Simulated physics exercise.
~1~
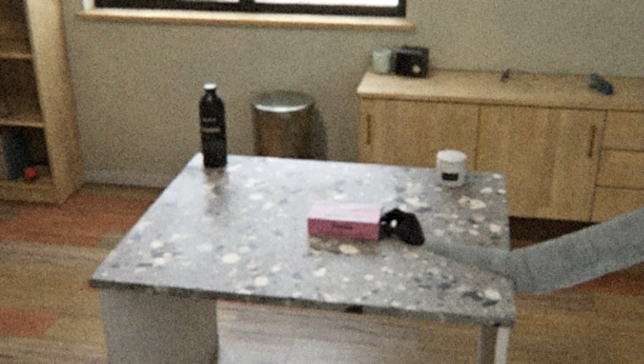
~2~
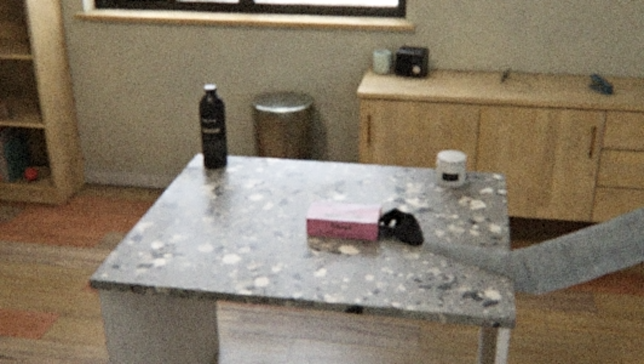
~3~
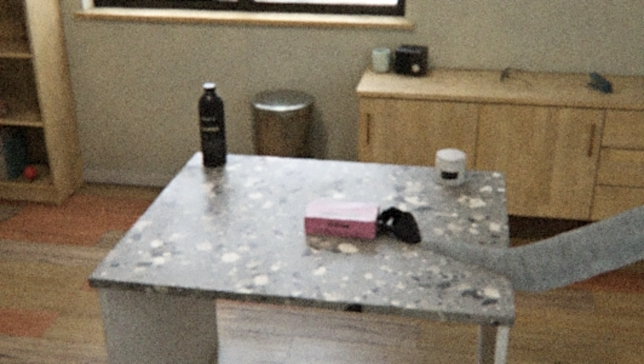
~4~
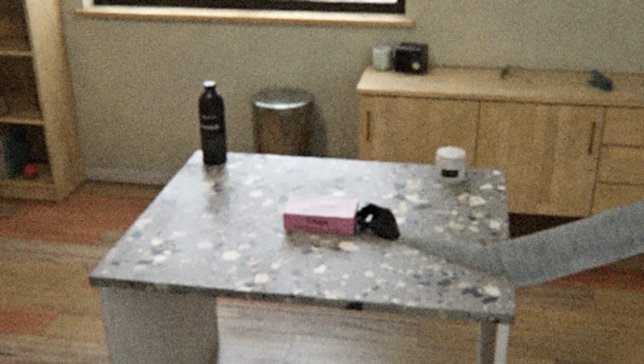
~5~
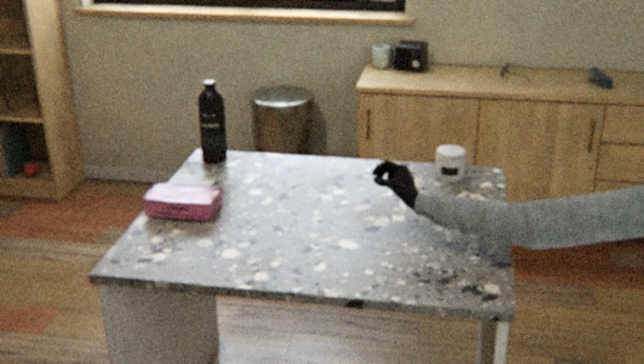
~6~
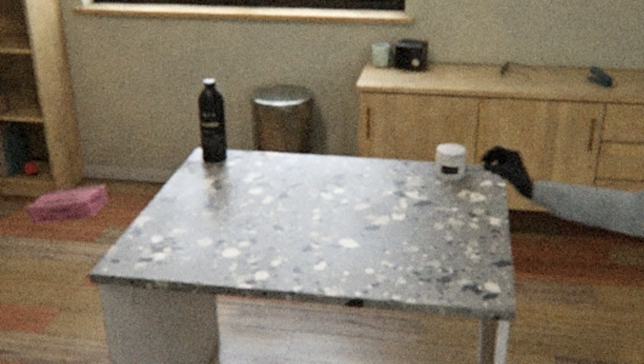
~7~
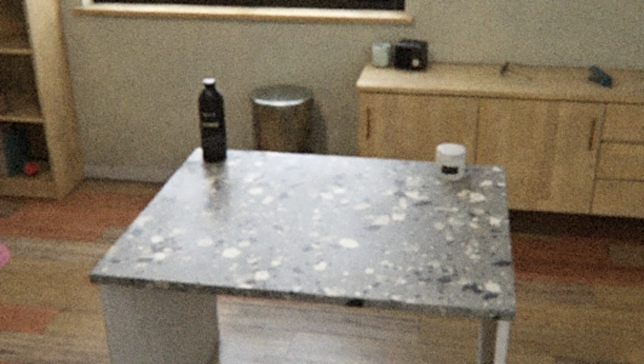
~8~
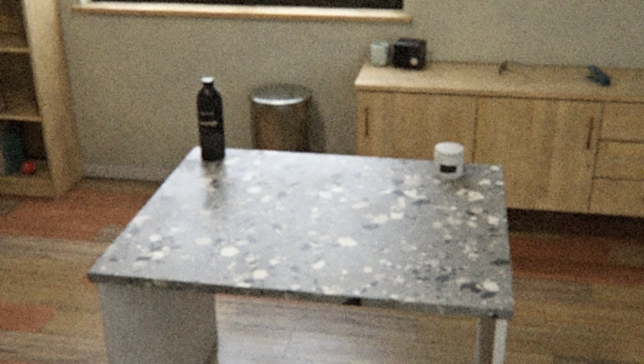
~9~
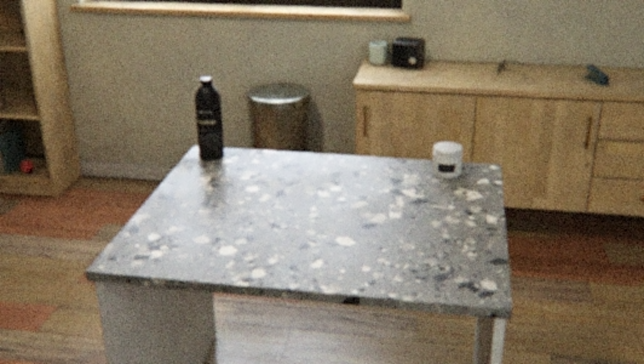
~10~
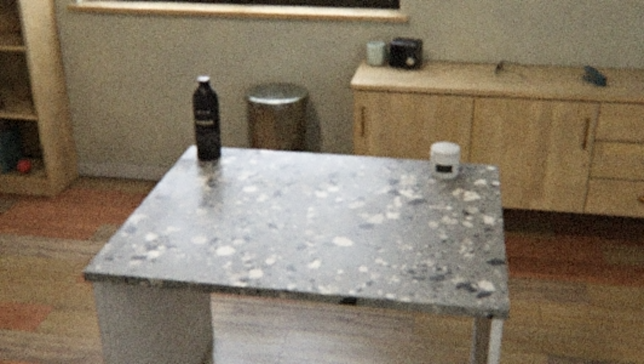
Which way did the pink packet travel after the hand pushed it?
The pink packet travelled to the left, sliding across the table and off its edge.
